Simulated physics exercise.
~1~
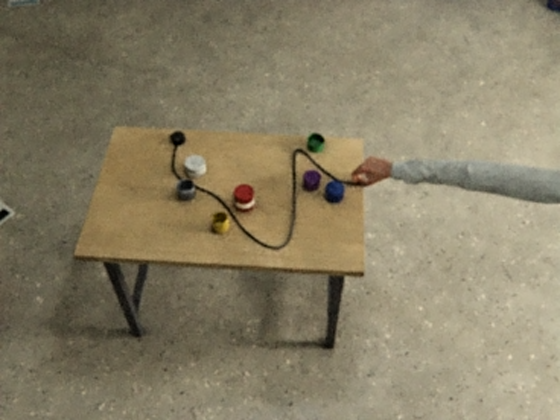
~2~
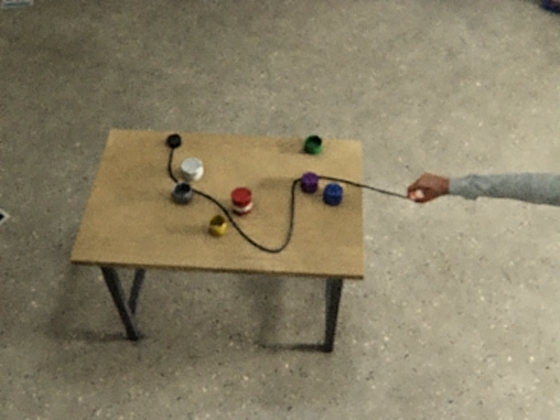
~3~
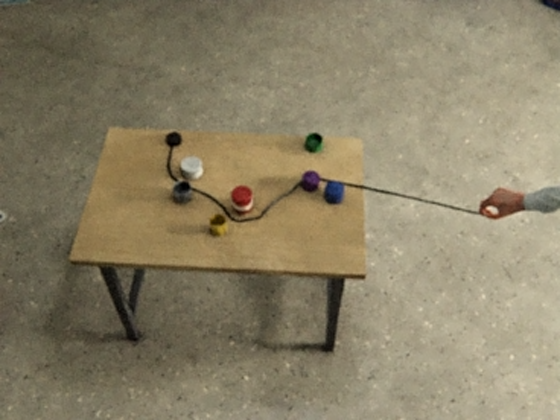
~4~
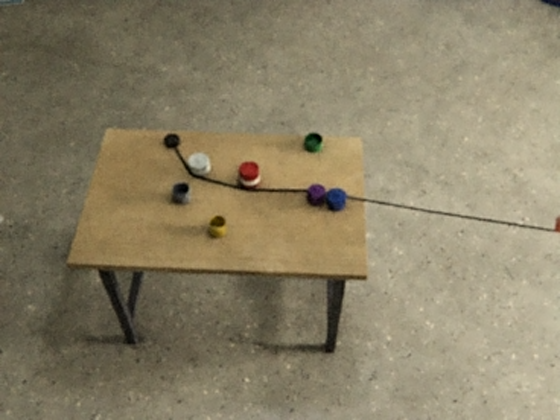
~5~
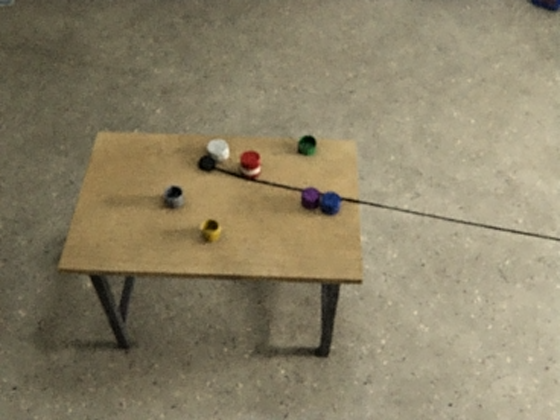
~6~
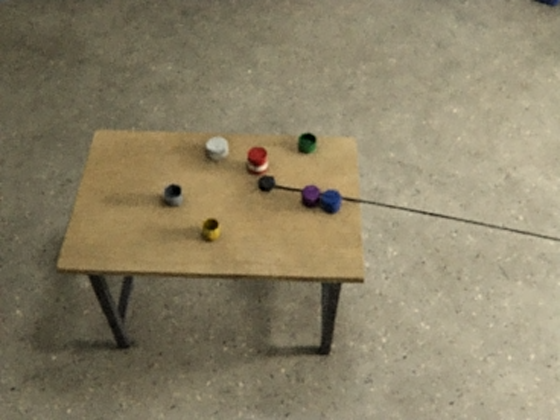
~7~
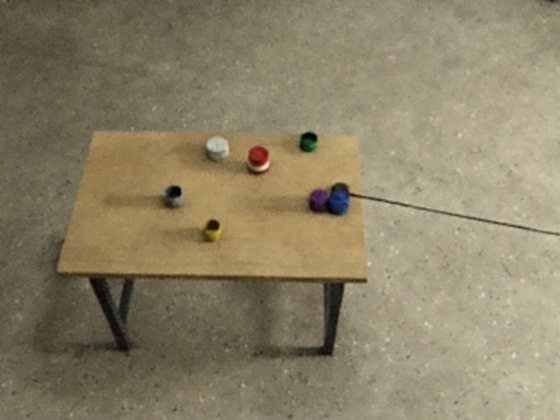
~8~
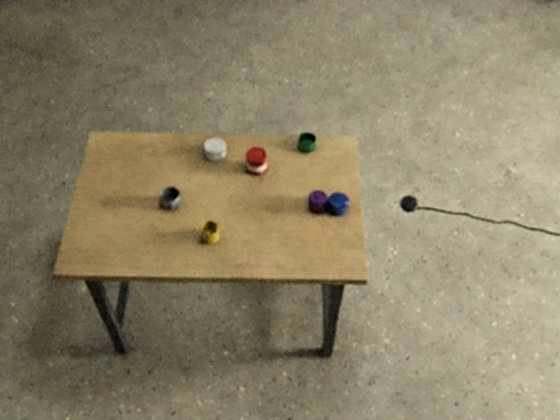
A hand pulling a black cord rightward off a wooden table, nudging several small pots before its round end leaves the top.
